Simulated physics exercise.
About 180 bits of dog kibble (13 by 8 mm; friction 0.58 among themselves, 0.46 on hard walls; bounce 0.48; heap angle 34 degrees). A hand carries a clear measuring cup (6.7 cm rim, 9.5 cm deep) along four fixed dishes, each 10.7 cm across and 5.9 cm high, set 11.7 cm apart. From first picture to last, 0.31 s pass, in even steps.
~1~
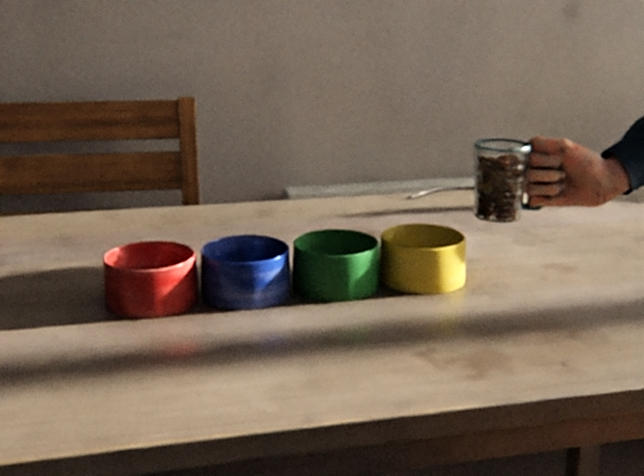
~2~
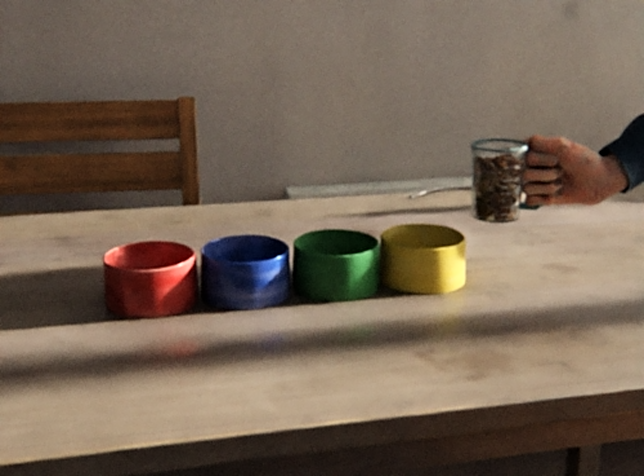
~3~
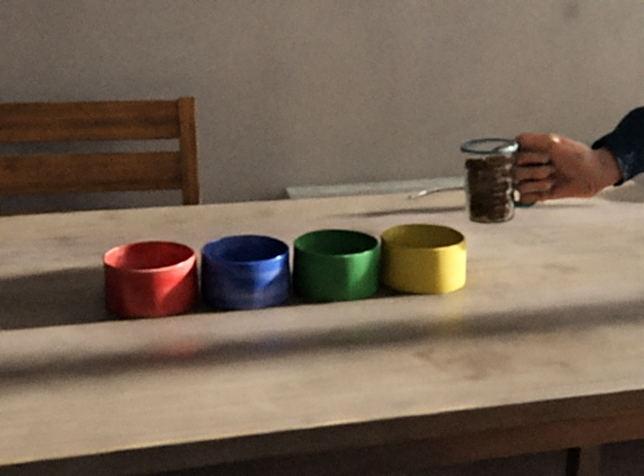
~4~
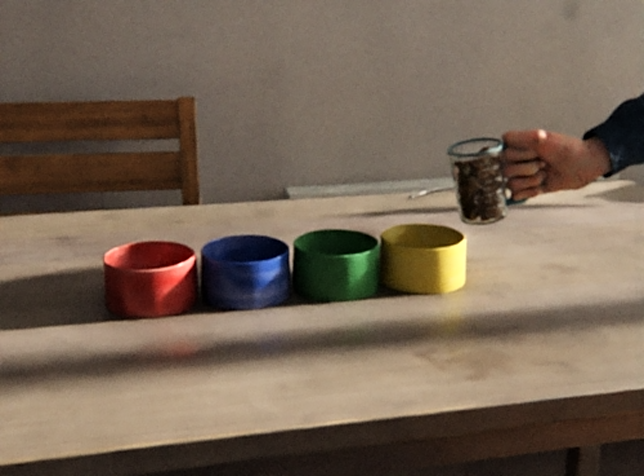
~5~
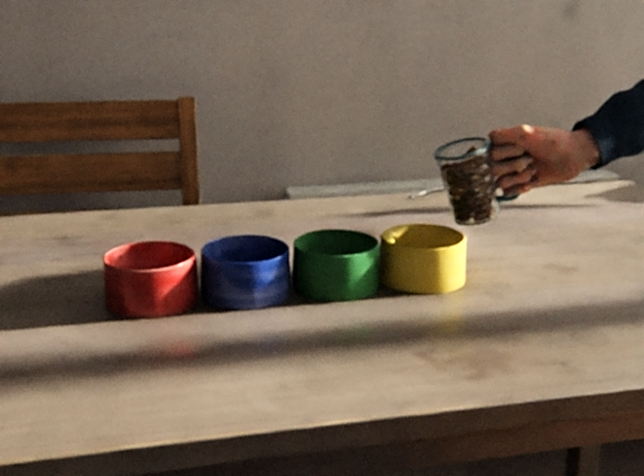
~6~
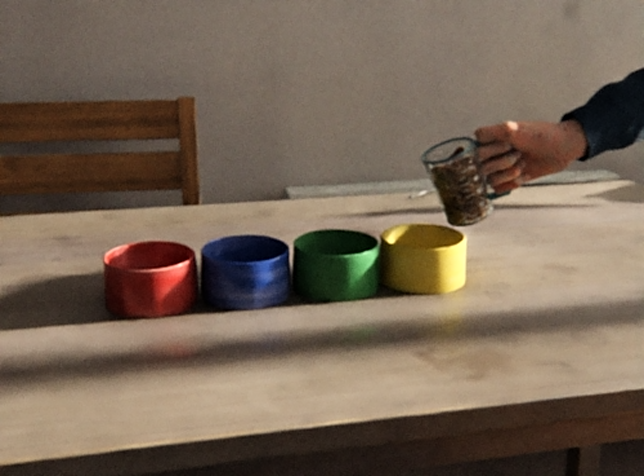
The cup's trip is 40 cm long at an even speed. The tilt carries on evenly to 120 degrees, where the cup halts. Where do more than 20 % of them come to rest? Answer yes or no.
Red yes, blue yes, green no, yellow no, counter no.
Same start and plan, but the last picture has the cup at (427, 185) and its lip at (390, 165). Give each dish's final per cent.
Red 100, blue 0, green 0, yellow 0.
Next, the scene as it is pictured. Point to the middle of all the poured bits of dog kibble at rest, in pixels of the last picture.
At about (200, 287).
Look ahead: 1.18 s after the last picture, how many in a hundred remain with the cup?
Roughly 60 per cent.
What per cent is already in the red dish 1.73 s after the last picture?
Near 45 per cent so far.
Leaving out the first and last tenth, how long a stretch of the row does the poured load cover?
Roughly 15 cm.
Then, 0.71 s after the last picture, tilt 84 degrees; cup holds 100 %.
Then, 1.18 s after the last picture, tilt 120 degrees; cup holds 60 %, blue 40 %.
Then, 1.73 s after the last picture, tilt 120 degrees; cup holds 0 %, red 45 %, blue 50 %.
In the end, red 45 %, blue 50 %, green 0 %, yellow 0 %, counter 5 %.
